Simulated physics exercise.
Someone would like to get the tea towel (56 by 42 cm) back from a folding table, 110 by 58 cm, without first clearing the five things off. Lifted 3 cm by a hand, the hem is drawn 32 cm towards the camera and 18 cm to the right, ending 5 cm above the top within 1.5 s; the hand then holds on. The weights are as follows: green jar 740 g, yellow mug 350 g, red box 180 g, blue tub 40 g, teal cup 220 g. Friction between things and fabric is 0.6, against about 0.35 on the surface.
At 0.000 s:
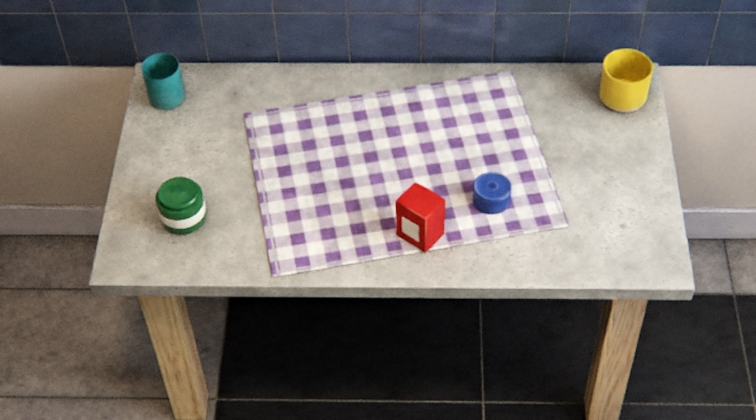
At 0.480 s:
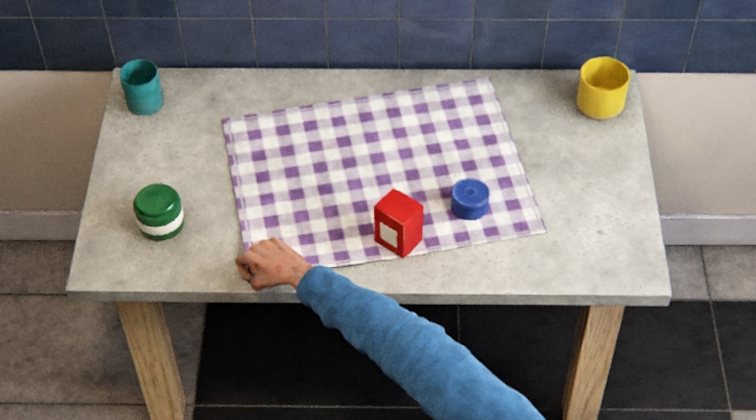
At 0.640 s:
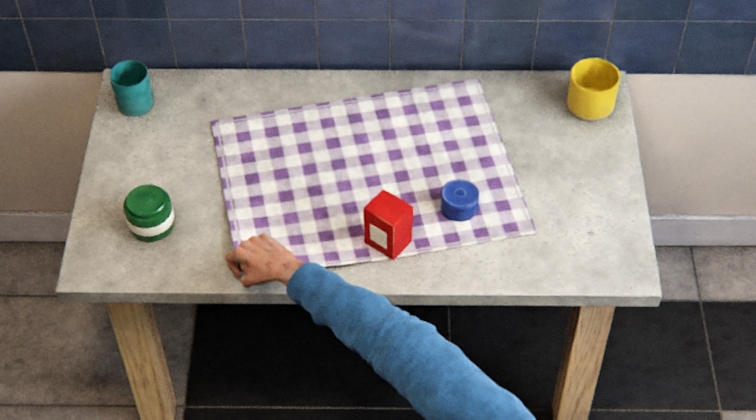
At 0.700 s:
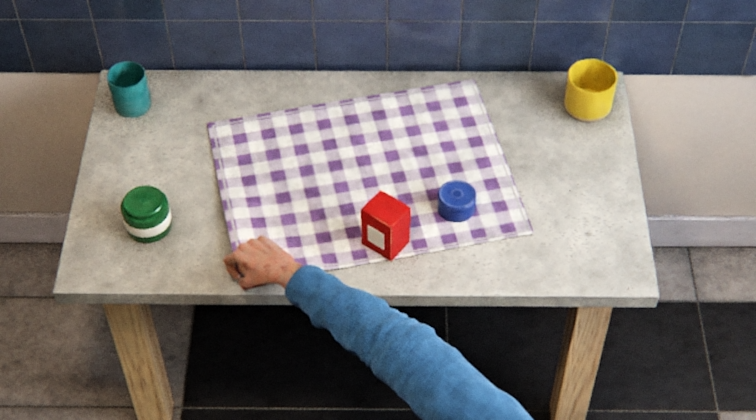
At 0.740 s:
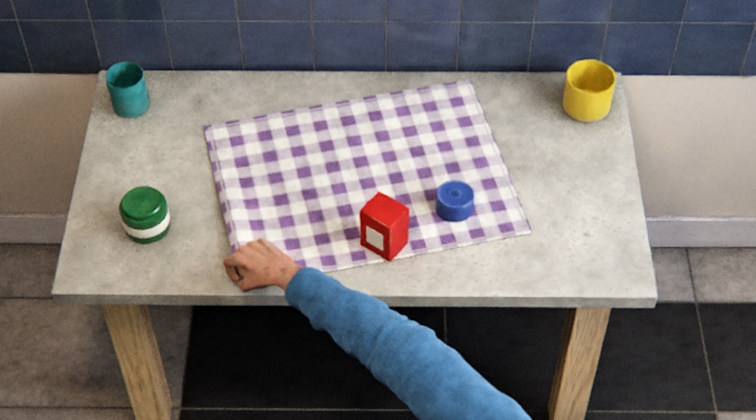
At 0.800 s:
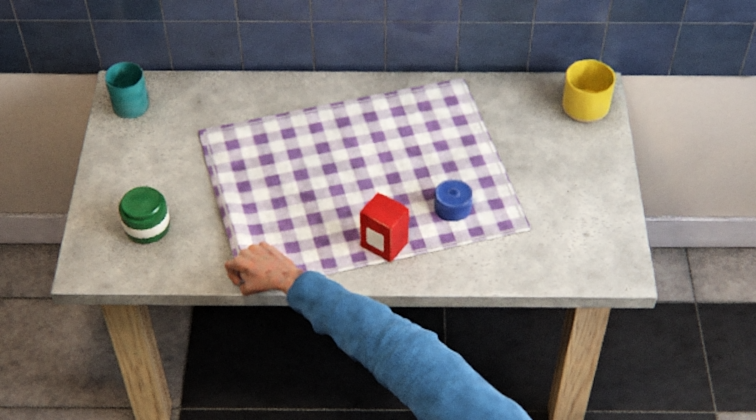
A blue-sleeved arm reaches in from the lower right to the near left corner of a purple-and-white checked tea towel on a grey table, seen from above the front edge. A red box and blue tub stand on the cloth, a green jar and teal cup left, a yellow mug far right. The view shifts slightly right, then settles, while the towel's far edge creeps nearer and the objects stay put.
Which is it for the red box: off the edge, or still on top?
Off the edge.
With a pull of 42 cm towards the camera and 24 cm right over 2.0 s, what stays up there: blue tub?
Outcome: Blue tub leaves the top.
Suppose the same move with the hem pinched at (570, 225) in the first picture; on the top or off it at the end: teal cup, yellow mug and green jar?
Teal cup is left on top, yellow mug is left on top, green jar is left on top.
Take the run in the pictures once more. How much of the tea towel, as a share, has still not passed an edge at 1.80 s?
I'd estimate close to 55 per cent.
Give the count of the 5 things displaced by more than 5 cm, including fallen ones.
After counting, the figure is 2.
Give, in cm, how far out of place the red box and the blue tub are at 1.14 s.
Approx. shift - red box: 2 cm; blue tub: 4 cm.
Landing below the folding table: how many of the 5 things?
It adds up to 2.
After 1.1 s, 95 % of the tea towel is still over the top; red box 2 cm off its start, blue tub 4 cm off its start.
After 1.5 s, 85 % of the tea towel is still over the top; red box 8 cm off its start, blue tub 7 cm off its start.
After 1.8 s, 55 % of the tea towel is still over the top; red box 17 cm off its start at (387, 311), blue tub 14 cm off its start at (396, 230).
After 2.1 s, 10 % of the tea towel is still over the top; red box over the edge, blue tub over the edge.
After 3.7 s, 0 % of the tea towel is still over the top; red box over the edge, blue tub over the edge.
